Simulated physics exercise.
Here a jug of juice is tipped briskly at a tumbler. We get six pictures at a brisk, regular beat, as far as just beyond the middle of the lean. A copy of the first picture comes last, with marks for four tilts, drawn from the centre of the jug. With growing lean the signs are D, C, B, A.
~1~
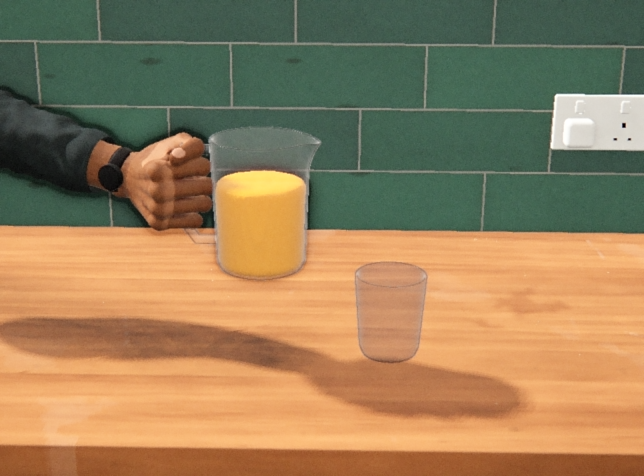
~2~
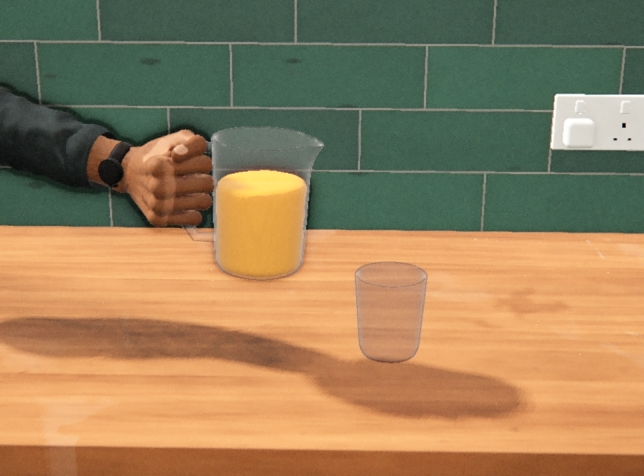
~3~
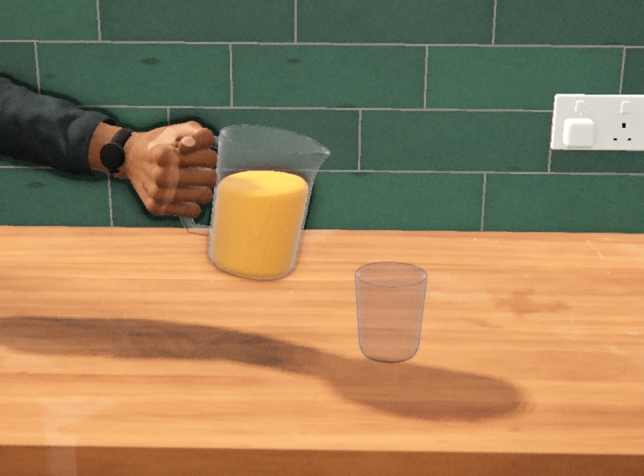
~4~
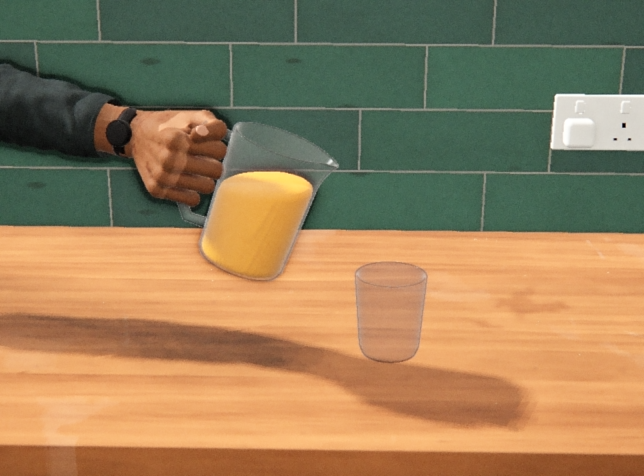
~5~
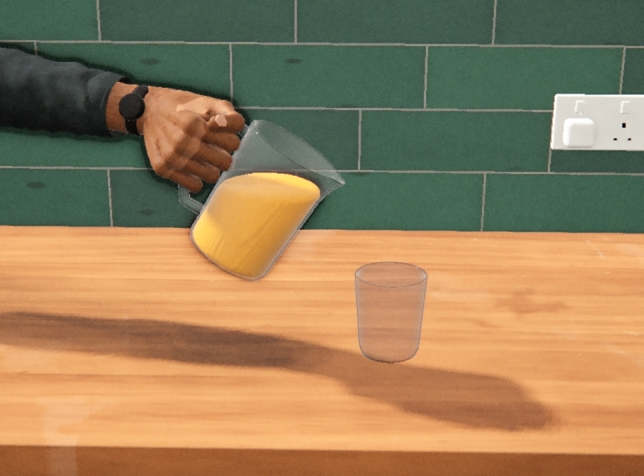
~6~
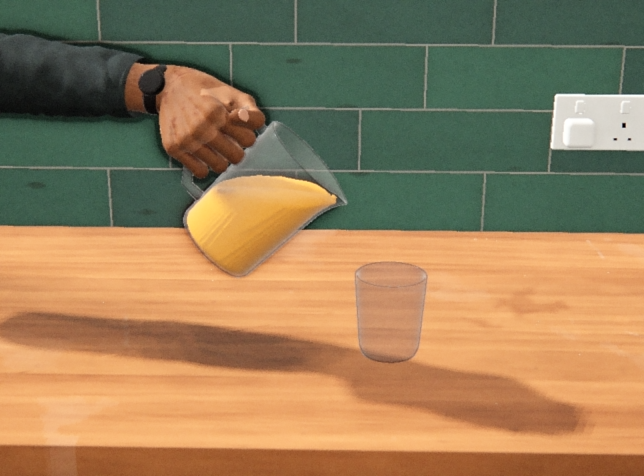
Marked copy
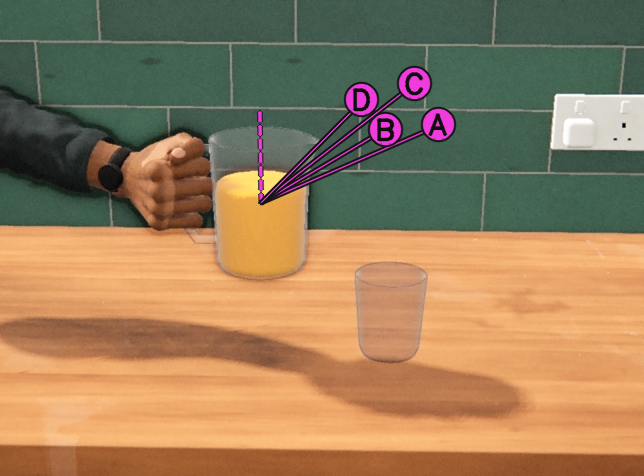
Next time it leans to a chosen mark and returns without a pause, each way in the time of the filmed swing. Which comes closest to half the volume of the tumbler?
Use tilt A.
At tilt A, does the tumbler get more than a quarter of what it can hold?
Yes, clearly.
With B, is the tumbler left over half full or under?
Under.
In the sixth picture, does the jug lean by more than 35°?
Yes.
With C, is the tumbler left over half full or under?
Under.
On the marked copy, A at (423, 132); B at (370, 137); C at (400, 94); D at (350, 112).
With A, the tumbler ends with about 49 % of what it can hold.
With B, the tumbler ends with about 28 % of what it can hold.
With C, the tumbler ends with about 12 % of what it can hold.
With D, the tumbler ends with about 3 % of what it can hold.
